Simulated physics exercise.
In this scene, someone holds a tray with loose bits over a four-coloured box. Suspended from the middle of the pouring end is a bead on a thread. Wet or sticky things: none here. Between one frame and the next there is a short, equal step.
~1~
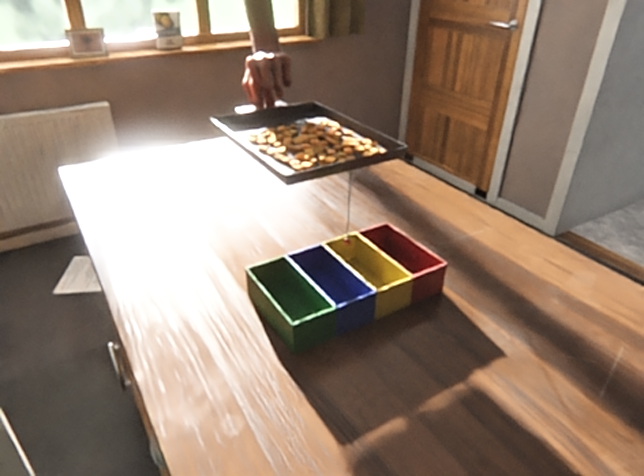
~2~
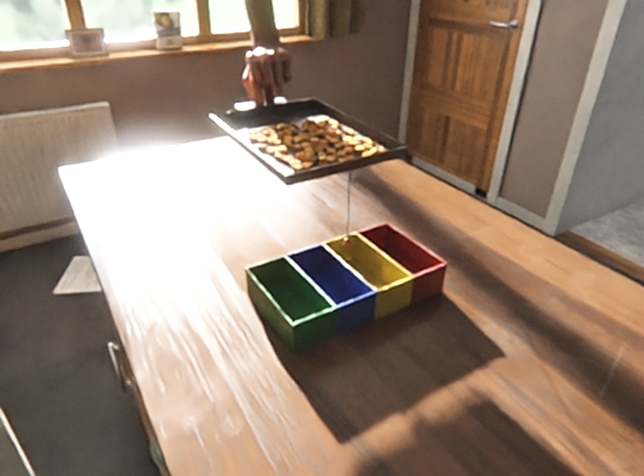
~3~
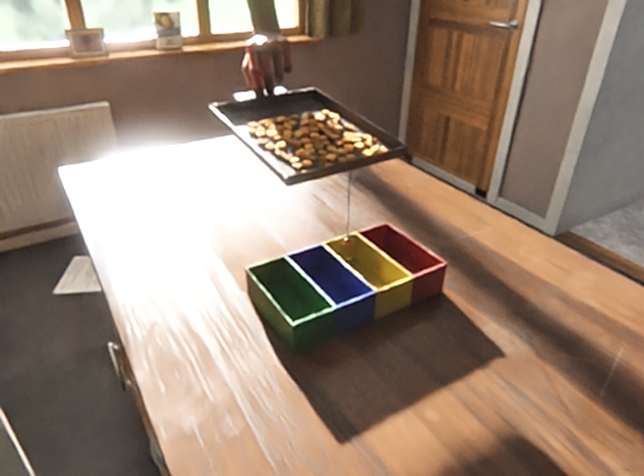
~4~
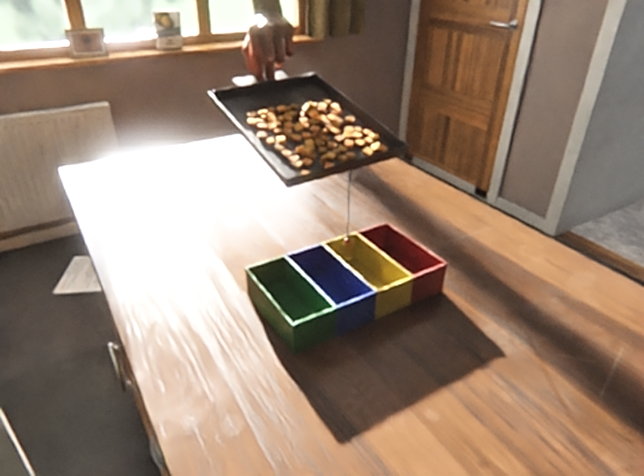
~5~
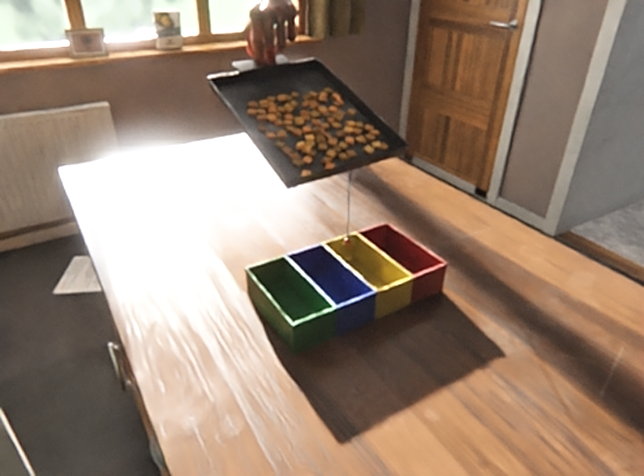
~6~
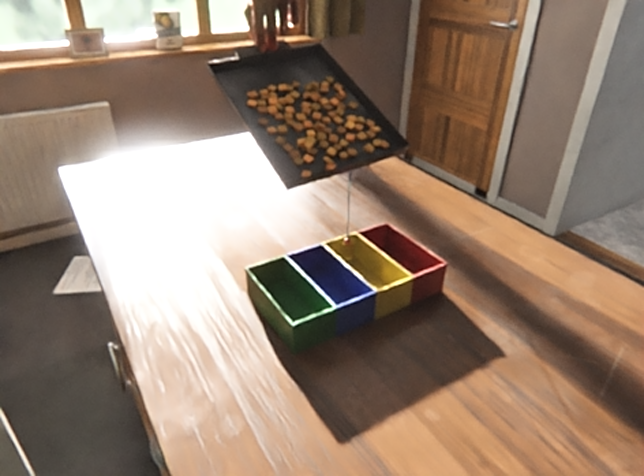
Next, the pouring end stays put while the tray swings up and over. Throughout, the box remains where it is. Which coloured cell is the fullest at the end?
The blue one.
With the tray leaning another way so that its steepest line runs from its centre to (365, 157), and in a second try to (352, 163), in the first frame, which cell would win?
So the first one goes to the red one and the second to the red cell.
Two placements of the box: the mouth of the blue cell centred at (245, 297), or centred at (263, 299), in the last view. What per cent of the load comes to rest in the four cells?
In order: 70 per cent and 80 per cent.
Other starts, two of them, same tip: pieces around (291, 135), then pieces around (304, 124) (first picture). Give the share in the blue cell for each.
About 50 %, then about 40 %.
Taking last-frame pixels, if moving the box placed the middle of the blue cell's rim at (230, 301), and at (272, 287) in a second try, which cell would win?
In order: The red one, yellow.
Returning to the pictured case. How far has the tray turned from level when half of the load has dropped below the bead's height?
Near 115 degrees.
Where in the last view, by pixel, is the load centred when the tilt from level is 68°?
In the last view the centre sits at roughly (333, 152).
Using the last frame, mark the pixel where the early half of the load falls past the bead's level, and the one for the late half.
Starting near (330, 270), moving on to near (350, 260).
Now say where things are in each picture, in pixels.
In the first picture, corners of the pouring end near (287, 173) and (404, 146), level; middle of the load near (315, 142), small crackers; bead on its thread near (347, 241); green cell near (315, 328); blue cell near (356, 311); yellow cell near (394, 295); red cell near (428, 281).
In the second picture, corners of the pouring end near (287, 174) and (404, 146), level; middle of the load near (315, 140).
In the third picture, corners of the pouring end near (287, 175) and (405, 145), tipped barely, lowest at the left corner; middle of the load near (315, 136).
In the fourth picture, corners of the pouring end near (288, 177) and (405, 145), tipped a little, lowest at the left corner; middle of the load near (315, 129).
In the fifth picture, corners of the pouring end near (288, 179) and (406, 145), tipped clearly, lowest at the left corner; middle of the load near (316, 122).
In the sixth picture, corners of the pouring end near (289, 181) and (407, 144), tipped clearly, lowest at the left corner; middle of the load near (317, 116); green cell near (315, 328); blue cell near (356, 311); yellow cell near (394, 295); red cell near (428, 281).
Shortly afterwards, tray tipped steeply; all but a few on the tray; only a few falling or outside the box.
Next, tray tipped past a quarter turn; near a third on the tray; a little in the blue cell; a little in the yellow cell; only a few in the green cell; only a few in the red cell; near half falling or outside the box.
Some moments later, tray tipped past a quarter turn; near a third in the blue cell; near a quarter in the green cell; near a quarter in the yellow cell; a little in the red cell.
In the end, tray tipped past a quarter turn; near a third in the blue cell; near a quarter in the green cell; near a quarter in the yellow cell; a little in the red cell.
